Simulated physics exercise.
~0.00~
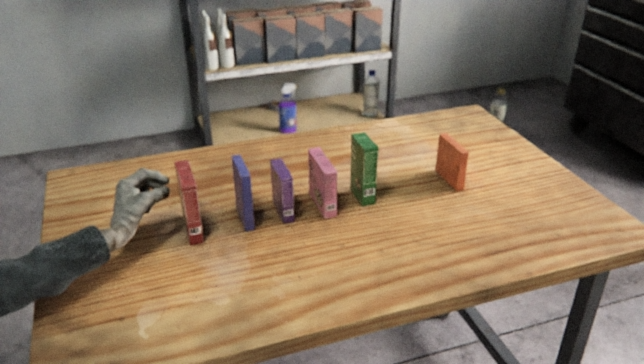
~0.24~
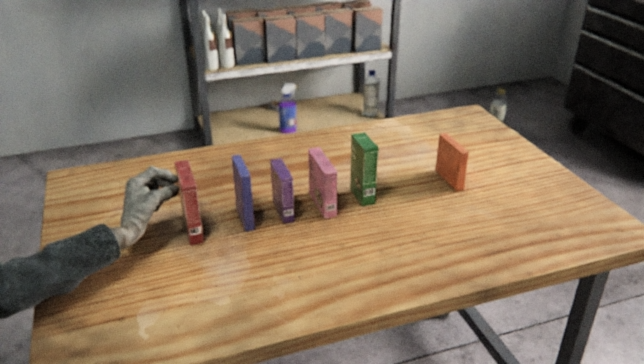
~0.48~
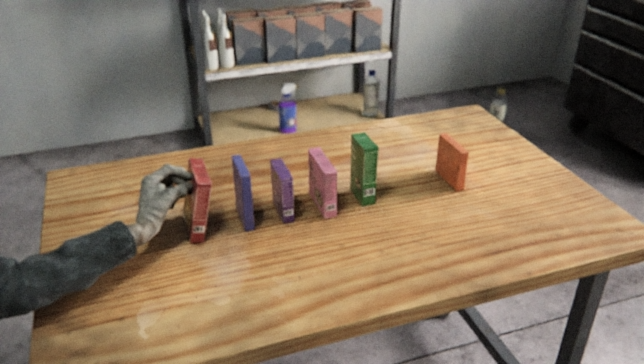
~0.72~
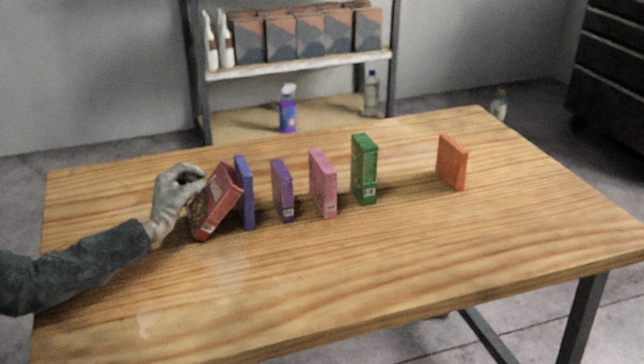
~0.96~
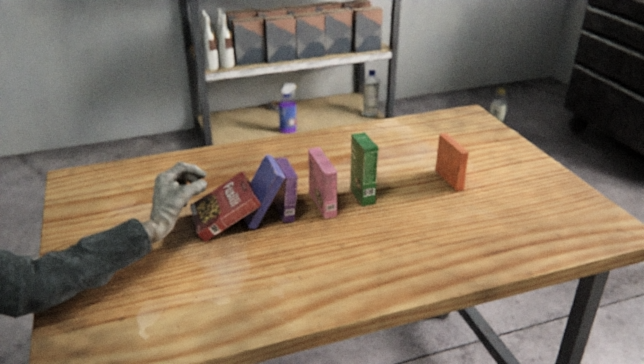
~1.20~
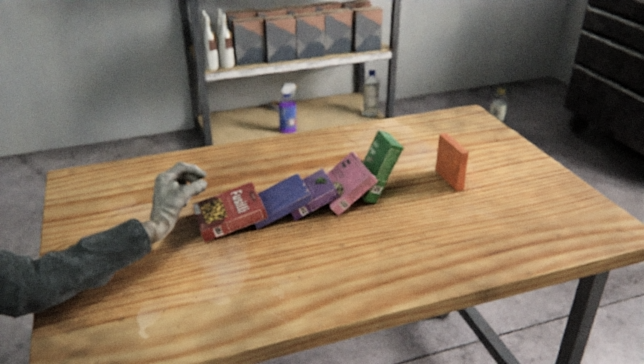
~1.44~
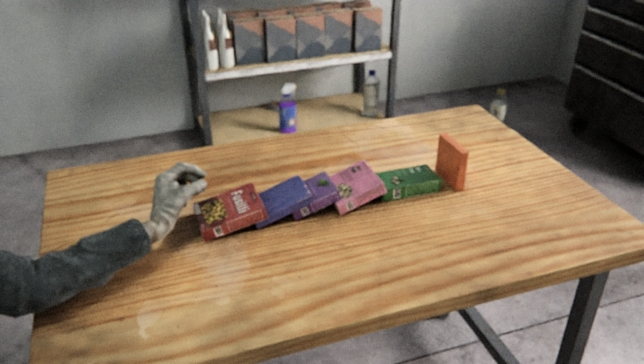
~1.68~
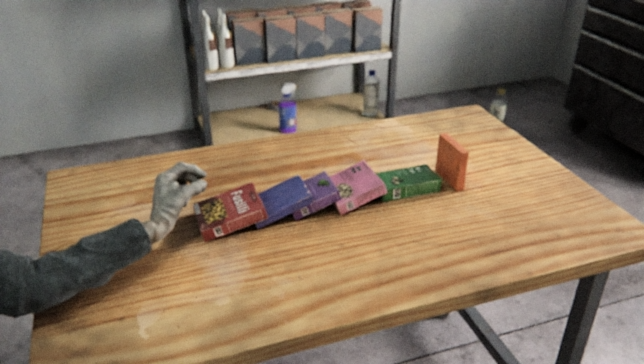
On a wooden table in a room with metal shelving behind it, six thin boxes stand on end in a spaced row, with a wider gap before the orange one at the far right. A gloved hand at the left reaches to the red box and pushes its top to the right until it tips. The red box falls against the blue one, which leans into the purple, and the pink and green boxes topple in turn. The green one drops flat just beside the orange block. The hand stays still as five boxes lie in an overlapping line and only the orange one remains upright.
